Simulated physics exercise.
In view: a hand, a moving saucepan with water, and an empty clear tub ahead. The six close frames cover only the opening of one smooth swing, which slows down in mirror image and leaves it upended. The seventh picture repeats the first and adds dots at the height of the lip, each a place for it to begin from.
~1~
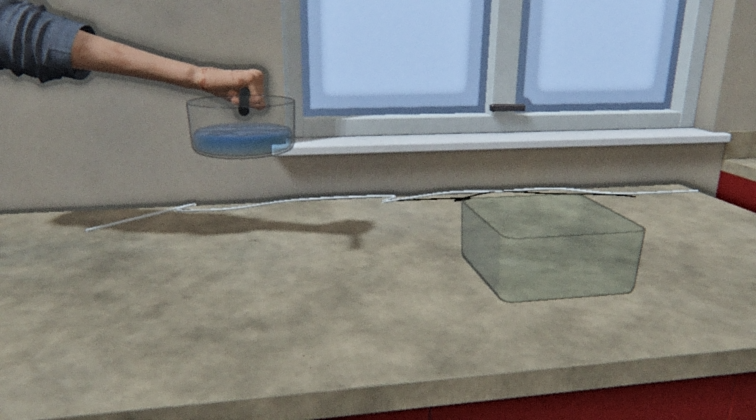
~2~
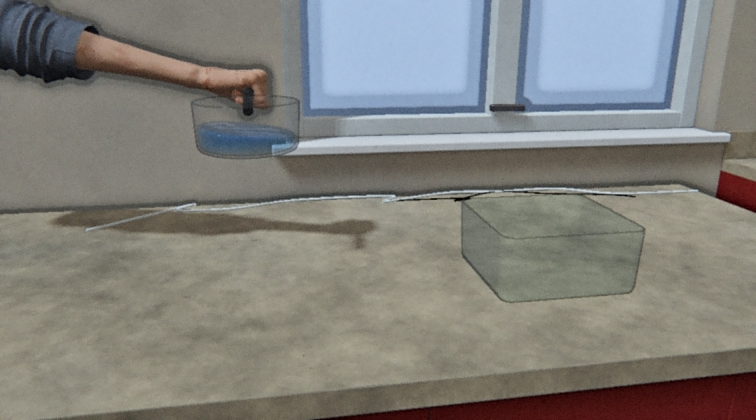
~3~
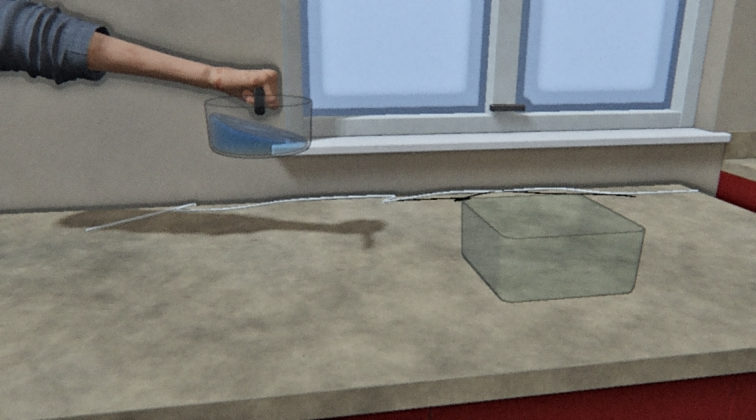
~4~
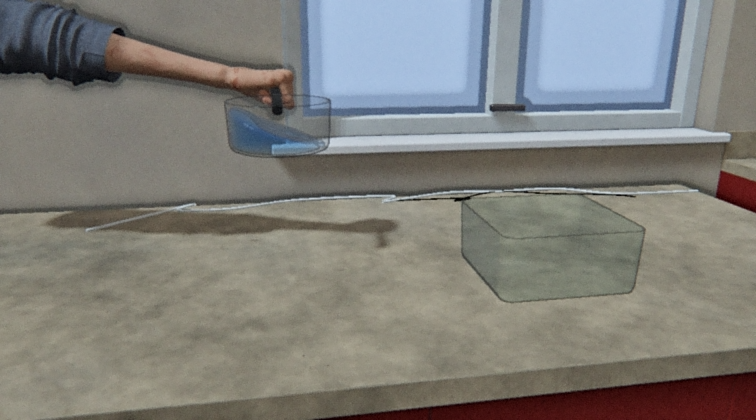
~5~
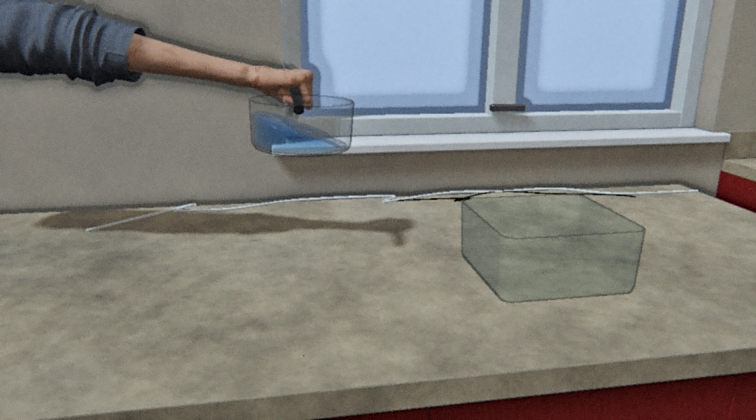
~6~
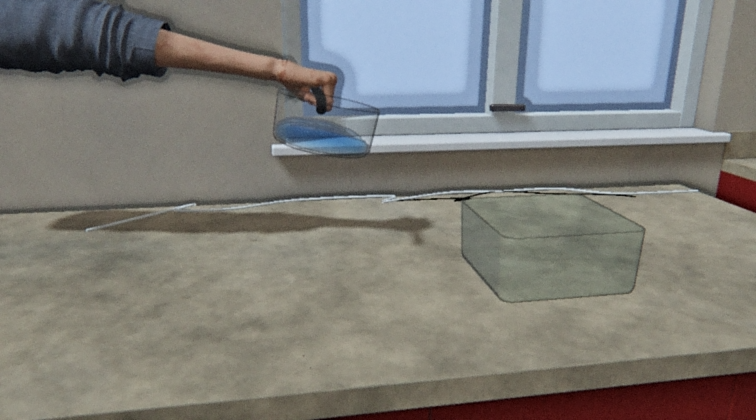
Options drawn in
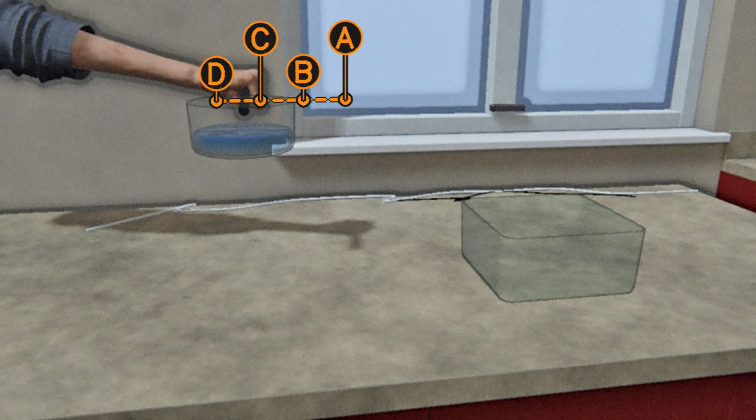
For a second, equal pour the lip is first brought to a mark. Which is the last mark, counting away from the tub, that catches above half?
The limit is A.
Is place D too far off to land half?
Yes, it does.
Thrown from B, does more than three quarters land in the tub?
No, less.
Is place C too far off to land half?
Yes.
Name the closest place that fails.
That is place B.
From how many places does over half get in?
One of the four.
On the marked copy, A at (345, 99); B at (303, 99); C at (260, 100); D at (216, 101).
With A, about 65 % lands in the tub, 27 % falls short and 8 % goes beside or beyond.
With B, about 36 % lands in the tub, 59 % falls short and 5 % goes beside or beyond.
With C, about 5 % lands in the tub, 95 % falls short.
With D, about 0 % lands in the tub, 100 % falls short.
